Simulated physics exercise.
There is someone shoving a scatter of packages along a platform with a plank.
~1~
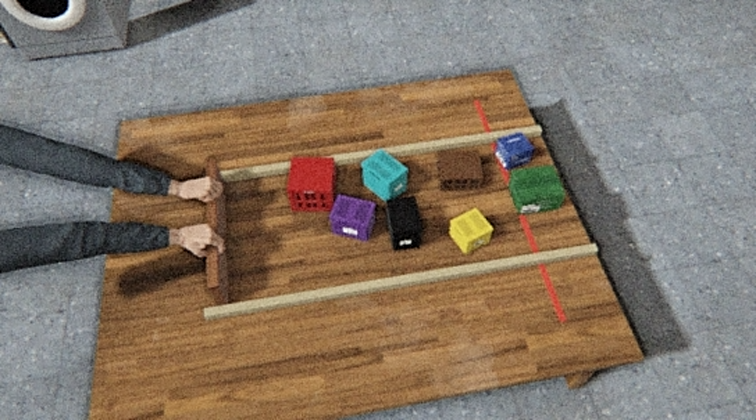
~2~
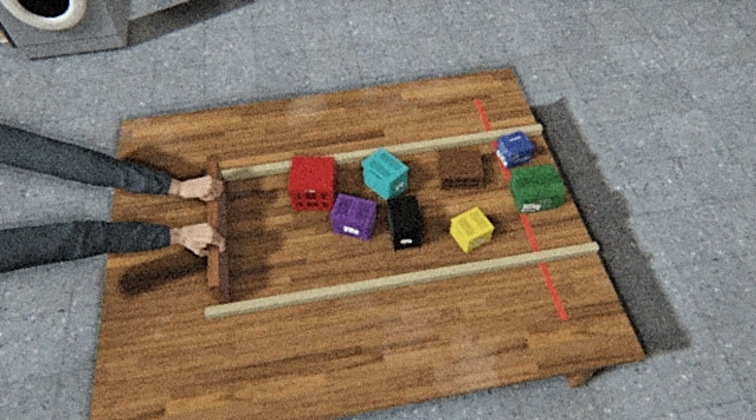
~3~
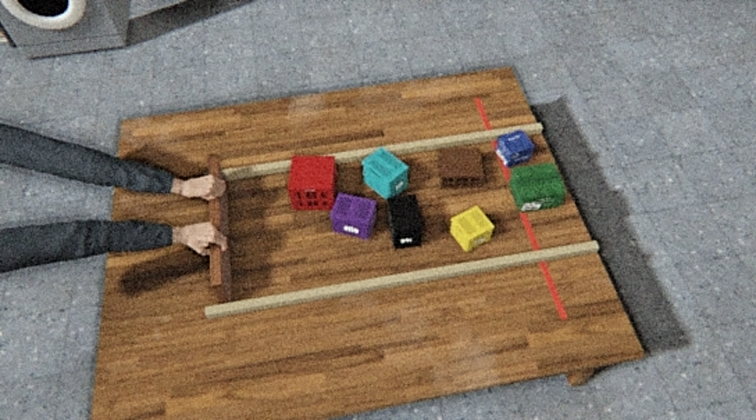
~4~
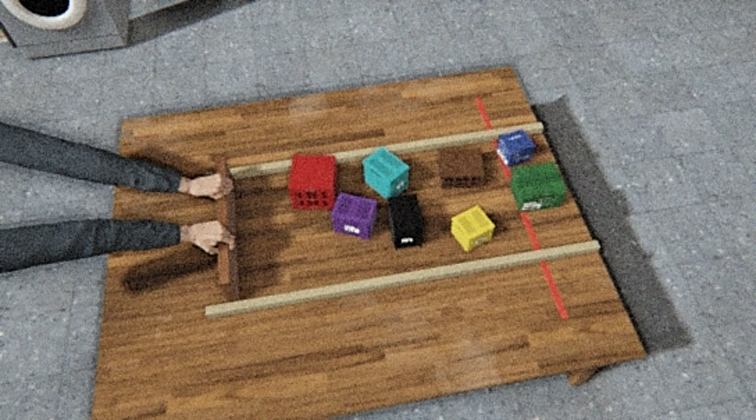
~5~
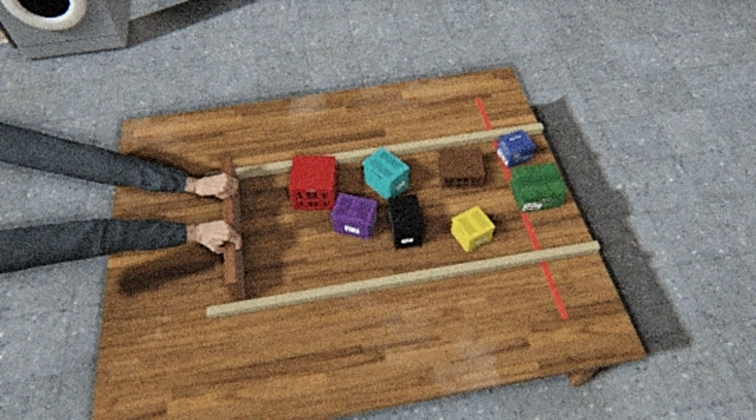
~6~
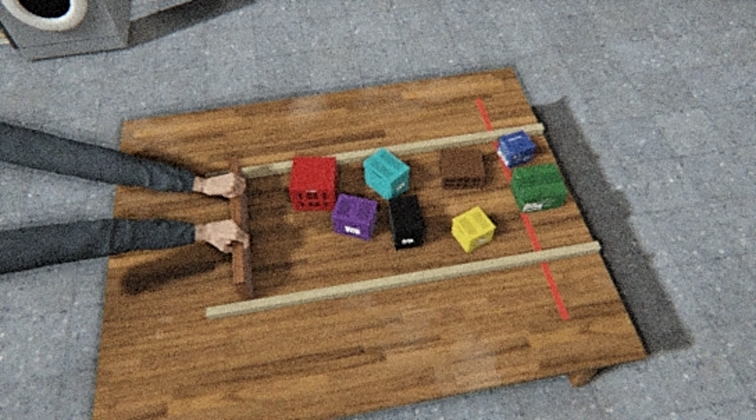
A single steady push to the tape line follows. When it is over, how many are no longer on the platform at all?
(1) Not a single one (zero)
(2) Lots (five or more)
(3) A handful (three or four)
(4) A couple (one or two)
Answer: 3.
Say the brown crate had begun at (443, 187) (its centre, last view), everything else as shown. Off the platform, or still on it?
Started there, the object drops over the edge.
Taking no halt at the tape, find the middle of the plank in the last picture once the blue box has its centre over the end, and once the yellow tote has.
The middle is at (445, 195) when it's the blue box, and at (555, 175) when it's the yellow tote.
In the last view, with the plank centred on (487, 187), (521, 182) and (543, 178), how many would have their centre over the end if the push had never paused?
It would be 2, 4 and 4.
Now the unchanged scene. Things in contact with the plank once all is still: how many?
That number would be 4.
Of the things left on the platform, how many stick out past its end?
I get 0.
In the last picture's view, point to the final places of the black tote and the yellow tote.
One ends up near (548, 206) and the other near (552, 234).
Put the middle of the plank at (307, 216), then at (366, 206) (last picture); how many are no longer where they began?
The counts are 1 and 4.
Early on, none off yet; green parcel at rest near (538, 188); blue box at rest near (516, 149); brown crate at rest near (461, 169).
A while later, none off yet; green parcel at rest near (538, 188); blue box travelled about its own width near (535, 148); brown crate travelled about its own width near (505, 160).
Finally, the number that fall off is three or four; lost, turquoise tote, brown crate, blue box and green parcel.
